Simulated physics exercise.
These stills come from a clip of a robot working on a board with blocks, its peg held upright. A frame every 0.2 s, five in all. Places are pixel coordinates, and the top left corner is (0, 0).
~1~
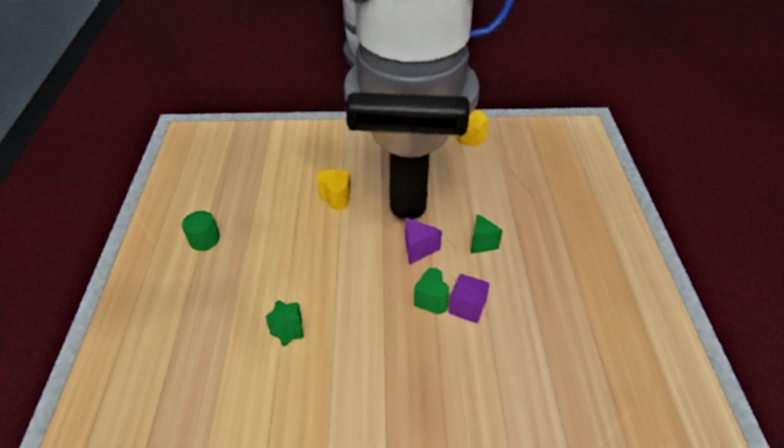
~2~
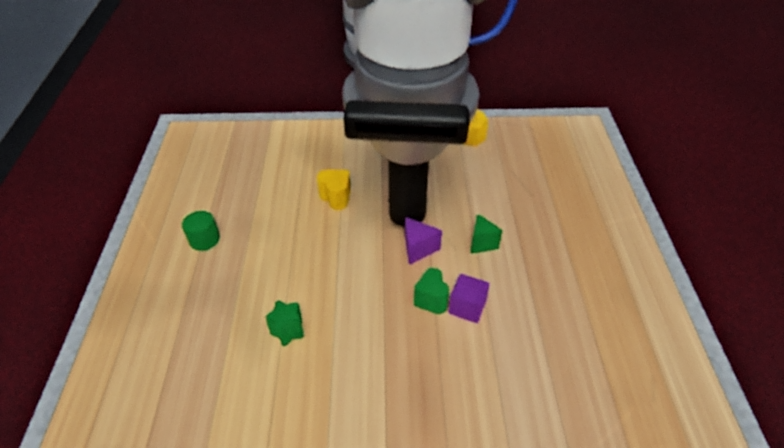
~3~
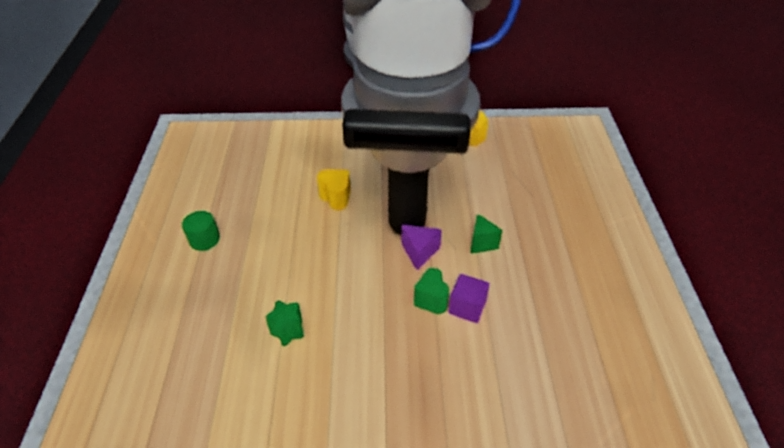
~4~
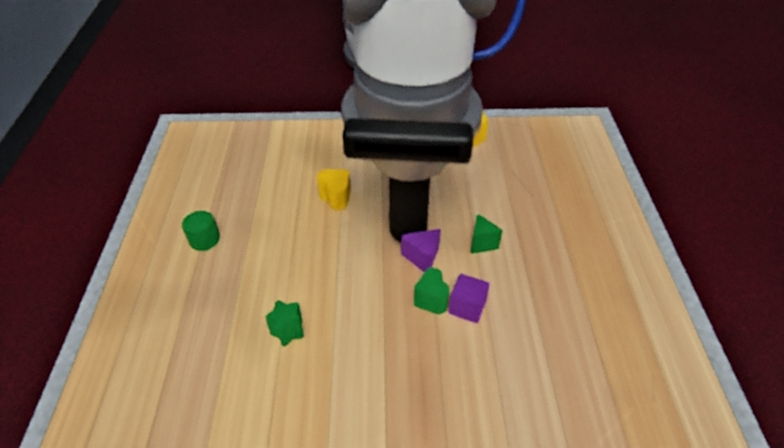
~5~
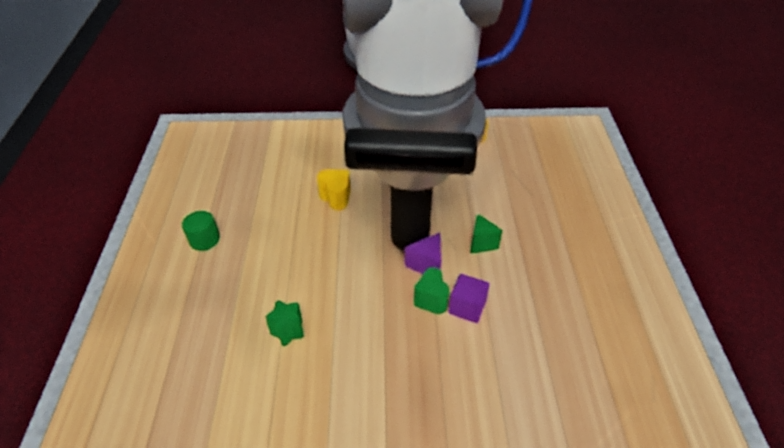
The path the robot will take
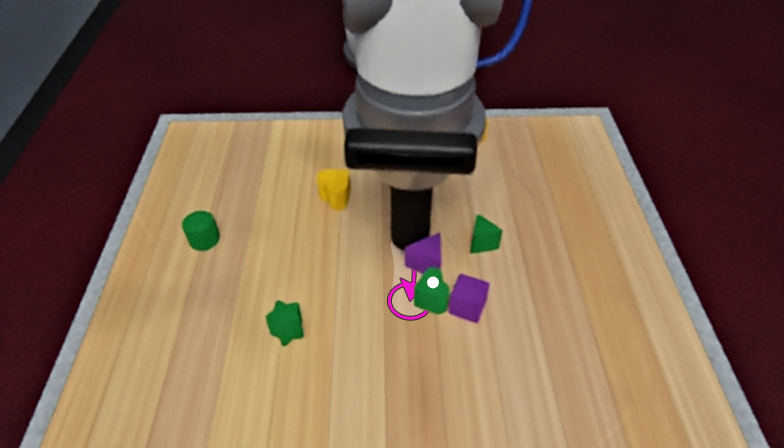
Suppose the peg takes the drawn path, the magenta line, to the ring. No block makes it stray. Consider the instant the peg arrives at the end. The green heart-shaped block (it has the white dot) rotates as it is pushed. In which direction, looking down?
From above, it looks like the green heart-shaped block goes clockwise.
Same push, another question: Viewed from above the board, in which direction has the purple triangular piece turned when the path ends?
Anticlockwise.
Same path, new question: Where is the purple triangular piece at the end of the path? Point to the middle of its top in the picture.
The top centre is at (448, 272).
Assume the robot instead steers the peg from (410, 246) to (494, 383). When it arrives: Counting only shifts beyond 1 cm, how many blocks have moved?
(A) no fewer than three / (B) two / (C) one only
I'll go with A - no fewer than three.
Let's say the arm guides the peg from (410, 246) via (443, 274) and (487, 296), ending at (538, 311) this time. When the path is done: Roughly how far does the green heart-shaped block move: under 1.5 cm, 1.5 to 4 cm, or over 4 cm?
Once the path ends, it will sit under 1.5 cm from where it is now.
Path on the board, from (410, 246) through (414, 272) to (410, 301); the dot is on the green heart-shaped block.
What follows on the original path. Halfway along, peg (414, 266); purple triangular piece (444, 269), turned 40° anticlockwise; green heart-shaped block (437, 294), turned 40° clockwise; purple four-sided block (475, 291), turned 15° clockwise.
At the end, peg (410, 293); purple triangular piece (448, 272), turned 45° anticlockwise; green heart-shaped block (440, 301), turned 20° clockwise; purple four-sided block (478, 293), turned 15° clockwise; green triangular piece in place.
